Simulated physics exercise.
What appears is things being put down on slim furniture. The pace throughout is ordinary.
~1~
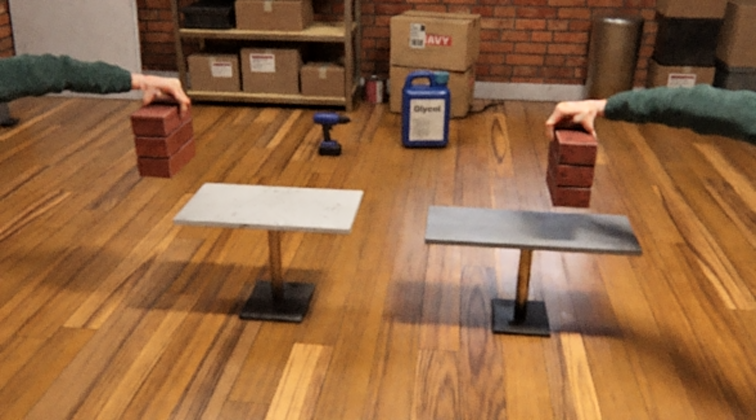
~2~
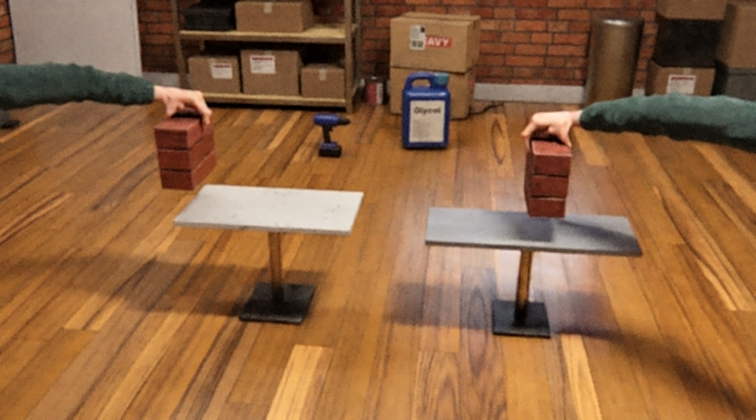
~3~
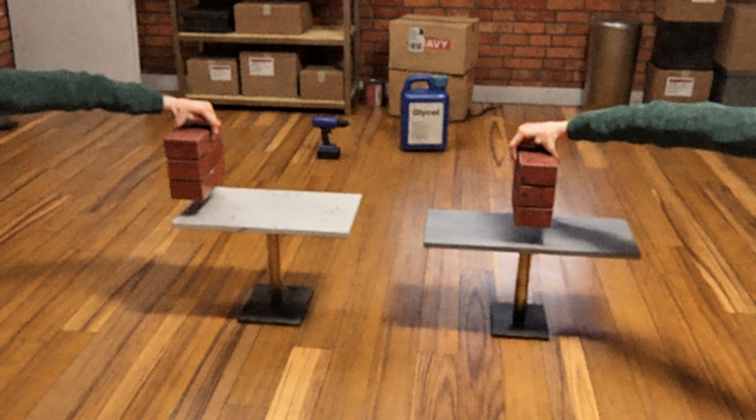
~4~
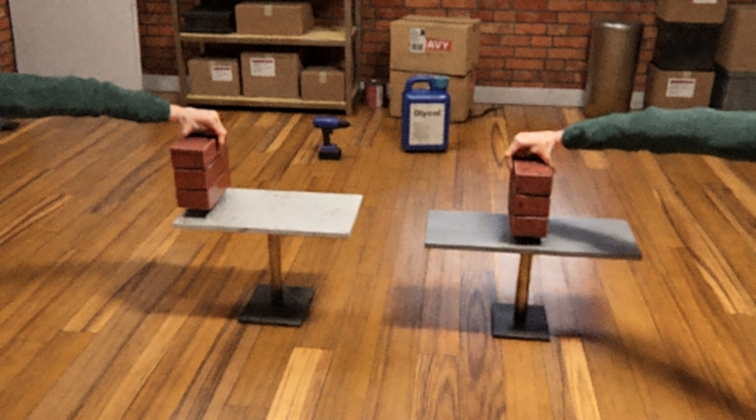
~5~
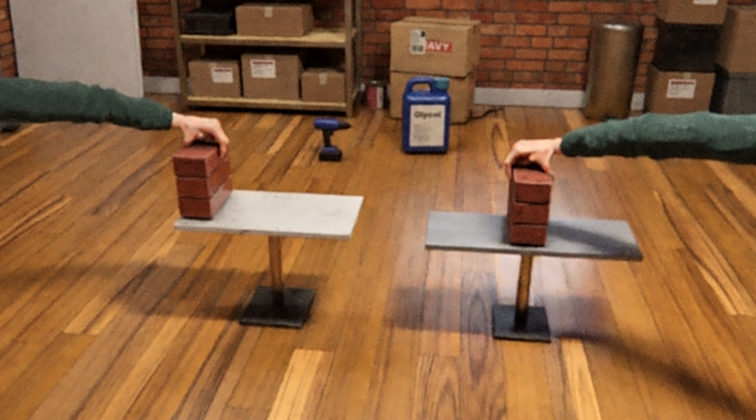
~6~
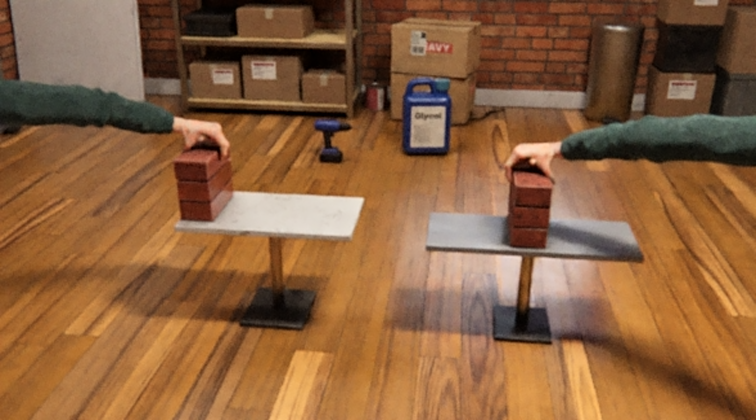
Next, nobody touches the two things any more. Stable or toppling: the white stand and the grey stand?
Outcome: The white stand comes down. The grey stand stays up.
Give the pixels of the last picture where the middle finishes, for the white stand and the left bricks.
The first ends near (161, 238), the second near (45, 281).
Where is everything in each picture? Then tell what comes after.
The first picture shows still on the way; white stand (272, 207); grey stand (529, 230); right bricks (570, 163).
The second picture shows still on the way; grey stand (529, 231); left bricks (187, 148).
The third picture shows still on the way; white stand (271, 211); right bricks (533, 183).
The fourth picture shows still on the way; grey stand (529, 234); left bricks (202, 167).
The fifth picture shows still on the way; white stand (273, 213); right bricks (528, 199).
The sixth picture shows in place, still held; white stand (274, 214); grey stand (530, 236); left bricks (205, 179).
Then, 0.46 s past the last view, white stand leaning 21° off how it started near (232, 208); grey stand at rest near (530, 236).
Then, 0.62 s past the last view, white stand leaning 51° off how it started near (186, 225); grey stand at rest near (530, 236).
Then, 0.78 s past the last view, white stand leaning 68° off how it started near (159, 233); grey stand at rest near (530, 236).
Finally, the white stand tips up, near (161, 238); the grey stand stays flat on its feet, near (530, 236).
